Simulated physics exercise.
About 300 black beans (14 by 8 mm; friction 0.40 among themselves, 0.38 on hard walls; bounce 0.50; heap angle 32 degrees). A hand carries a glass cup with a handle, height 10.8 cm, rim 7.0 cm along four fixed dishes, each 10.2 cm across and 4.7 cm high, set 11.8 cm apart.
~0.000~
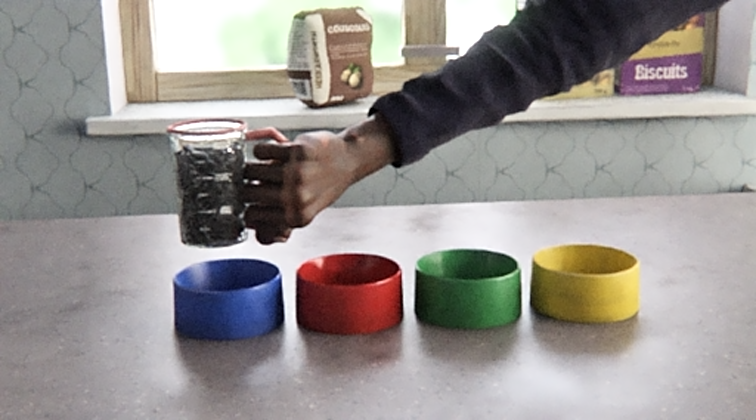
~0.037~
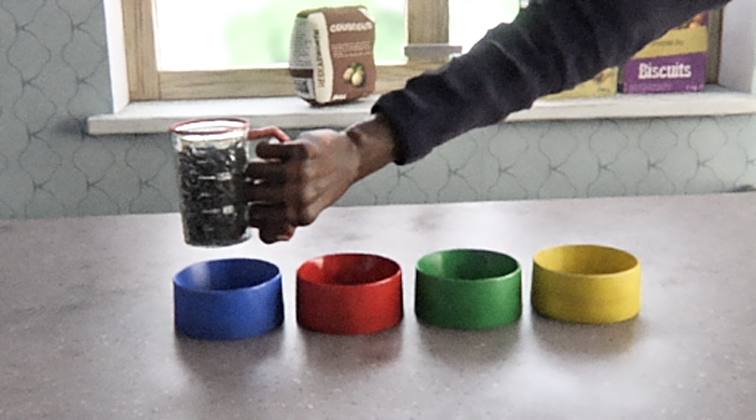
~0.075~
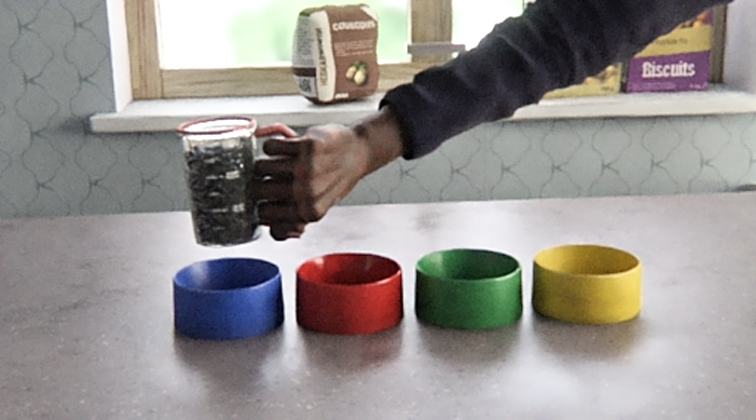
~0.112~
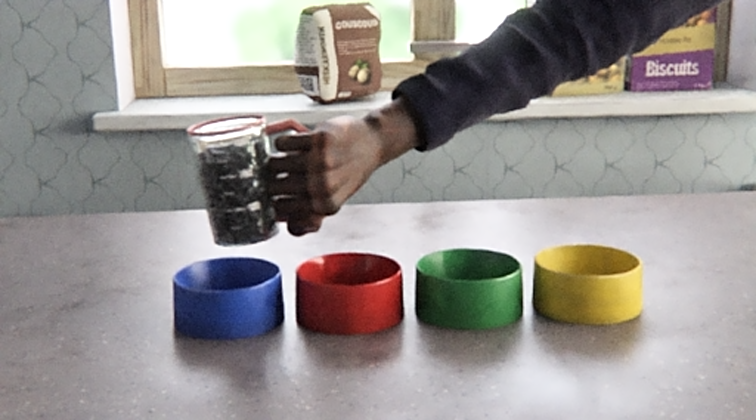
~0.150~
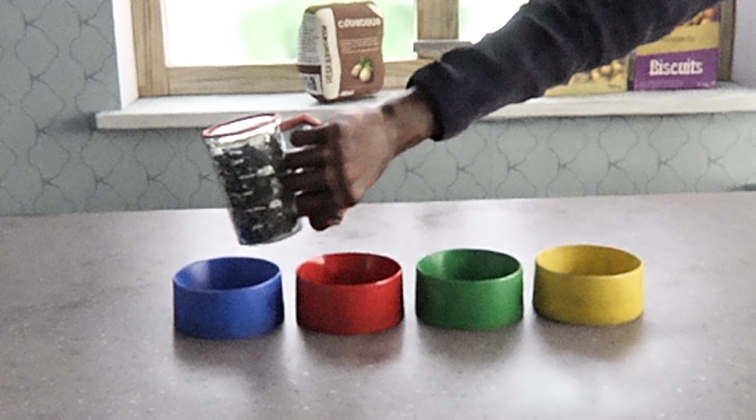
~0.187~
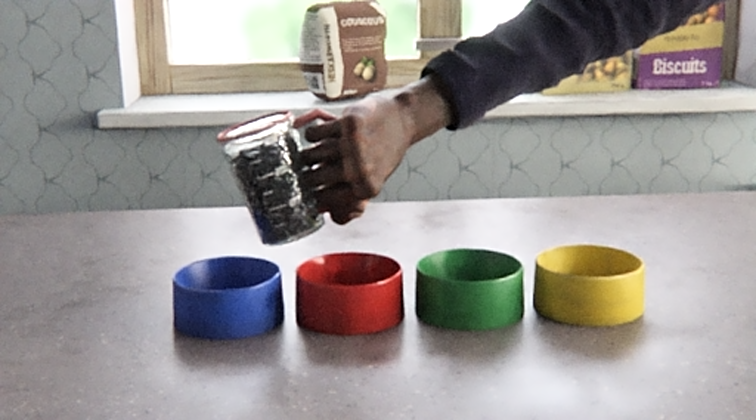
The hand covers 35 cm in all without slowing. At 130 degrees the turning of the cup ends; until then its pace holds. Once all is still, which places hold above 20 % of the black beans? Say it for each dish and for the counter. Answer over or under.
Red under, blue under, green over, yellow under, counter over.
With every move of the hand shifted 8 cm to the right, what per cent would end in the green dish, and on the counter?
In that case green 0, counter 0.
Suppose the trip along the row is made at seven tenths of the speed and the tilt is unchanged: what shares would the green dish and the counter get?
Green 60, counter 30.
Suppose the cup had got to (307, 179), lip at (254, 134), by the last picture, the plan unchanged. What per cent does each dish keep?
Red 0, blue 0, green 60, yellow 0.
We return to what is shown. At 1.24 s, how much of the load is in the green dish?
Near 55 per cent so far.
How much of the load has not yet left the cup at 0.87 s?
About 95 per cent.
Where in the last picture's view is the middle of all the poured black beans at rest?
At about (489, 300).
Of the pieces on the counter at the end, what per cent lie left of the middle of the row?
Roughly 0 per cent.
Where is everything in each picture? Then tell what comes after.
The first picture shows cup at (211, 183), tilt 0 degrees, lip at (169, 128), moved 0.0 cm; middle of the pieces at (213, 191); blue dish at (228, 275); red dish at (349, 269); green dish at (468, 264); yellow dish at (585, 259).
The second picture shows cup at (214, 183), tilt 1 degrees, lip at (171, 128), moved 0.3 cm; middle of the pieces at (216, 190).
The third picture shows cup at (223, 182), tilt 3 degrees, lip at (178, 129), moved 1.1 cm; middle of the pieces at (225, 190).
The fourth picture shows cup at (237, 181), tilt 7 degrees, lip at (189, 131), moved 2.5 cm; middle of the pieces at (240, 189).
The fifth picture shows cup at (256, 180), tilt 12 degrees, lip at (204, 134), moved 4.2 cm; middle of the pieces at (260, 188).
The sixth picture shows cup at (274, 180), tilt 17 degrees, lip at (219, 138), moved 6.0 cm; middle of the pieces at (279, 186); blue dish at (227, 273); red dish at (349, 269); green dish at (470, 265); yellow dish at (589, 261). The cup turns about 135 degrees a second and travels 47 cm a second.
After 0.59 s, tilt 71 degrees; cup holds 100 %.
After 0.87 s, tilt 108 degrees; cup holds 95 %, green 5 %.
Then, at 1.24 s, tilt 130 degrees; cup holds 5 %, green 55 %, yellow 5 %.
By 2.5 s all is still; red 0 %, blue 0 %, green 60 %, yellow 5 %, counter 40 %.
